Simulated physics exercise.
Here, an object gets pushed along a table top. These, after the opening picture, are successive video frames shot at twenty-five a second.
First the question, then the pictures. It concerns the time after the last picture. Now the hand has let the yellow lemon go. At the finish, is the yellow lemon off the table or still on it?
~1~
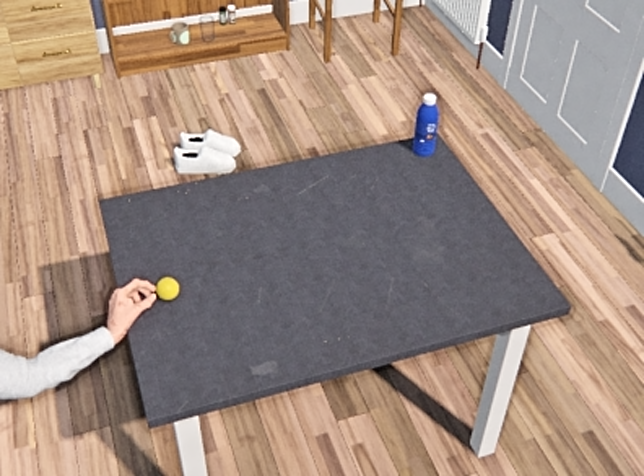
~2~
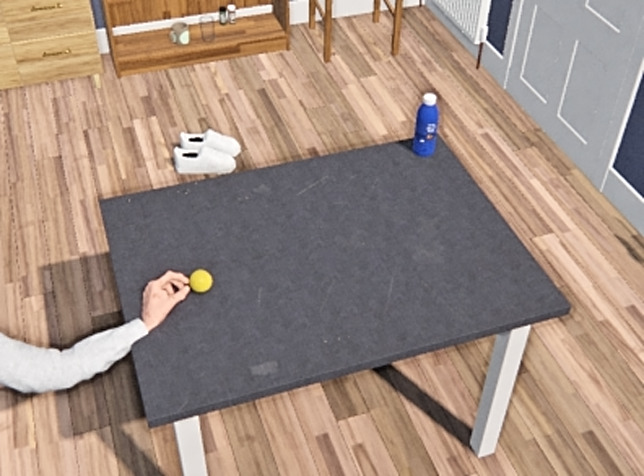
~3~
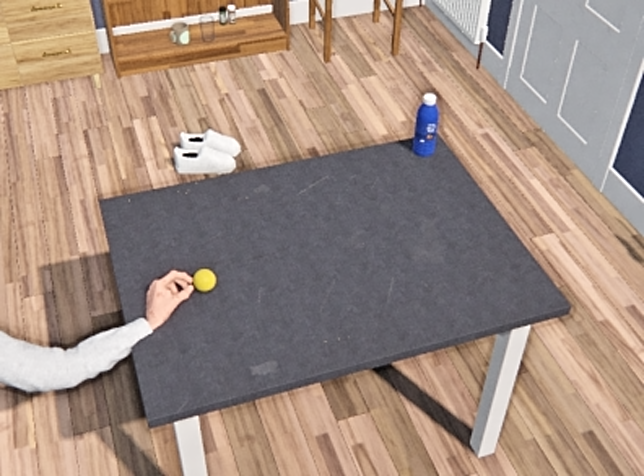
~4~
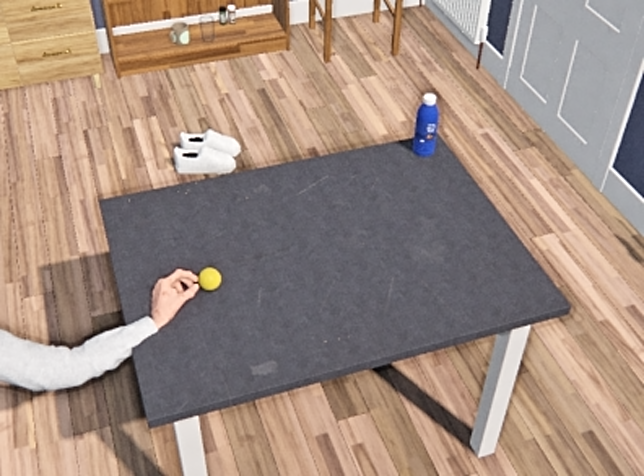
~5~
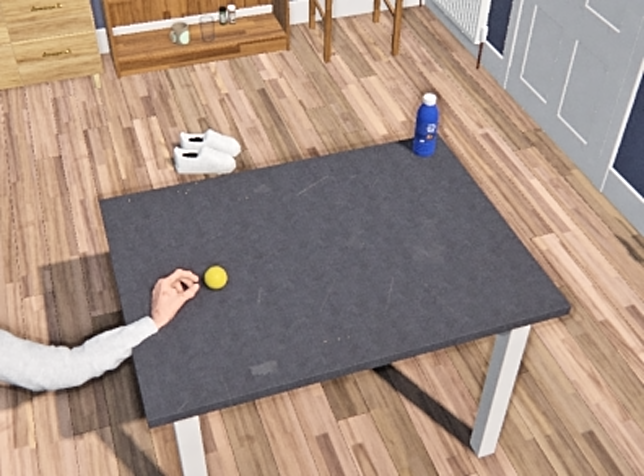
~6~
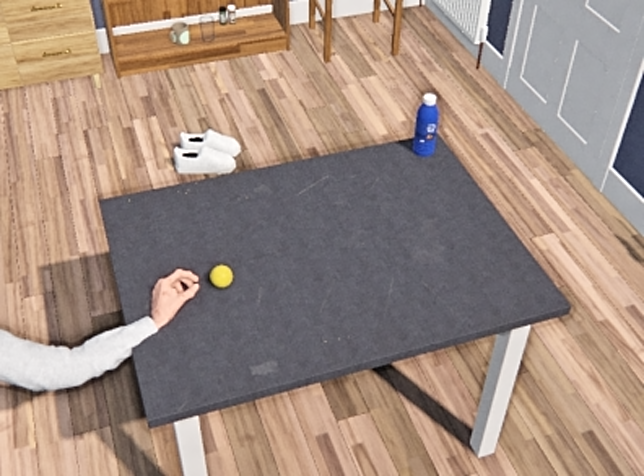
Still on it.
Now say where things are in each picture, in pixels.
The first picture shows under the hand; yellow lemon (168, 289).
The second picture shows under the hand; yellow lemon (201, 281).
The third picture shows under the hand; yellow lemon (204, 280).
The fourth picture shows yellow lemon (210, 279).
The fifth picture shows yellow lemon (216, 278) rolled a little.
The sixth picture shows yellow lemon (221, 277) rolled a little.
Then, 0.30 s after the last picture, yellow lemon rolled well along near (259, 268).
Then, 0.70 s after the last picture, yellow lemon rolled well along near (297, 259).
At rest, moved from the start, yellow lemon. Seen from the same camera at the end, yellow lemon near (328, 252).
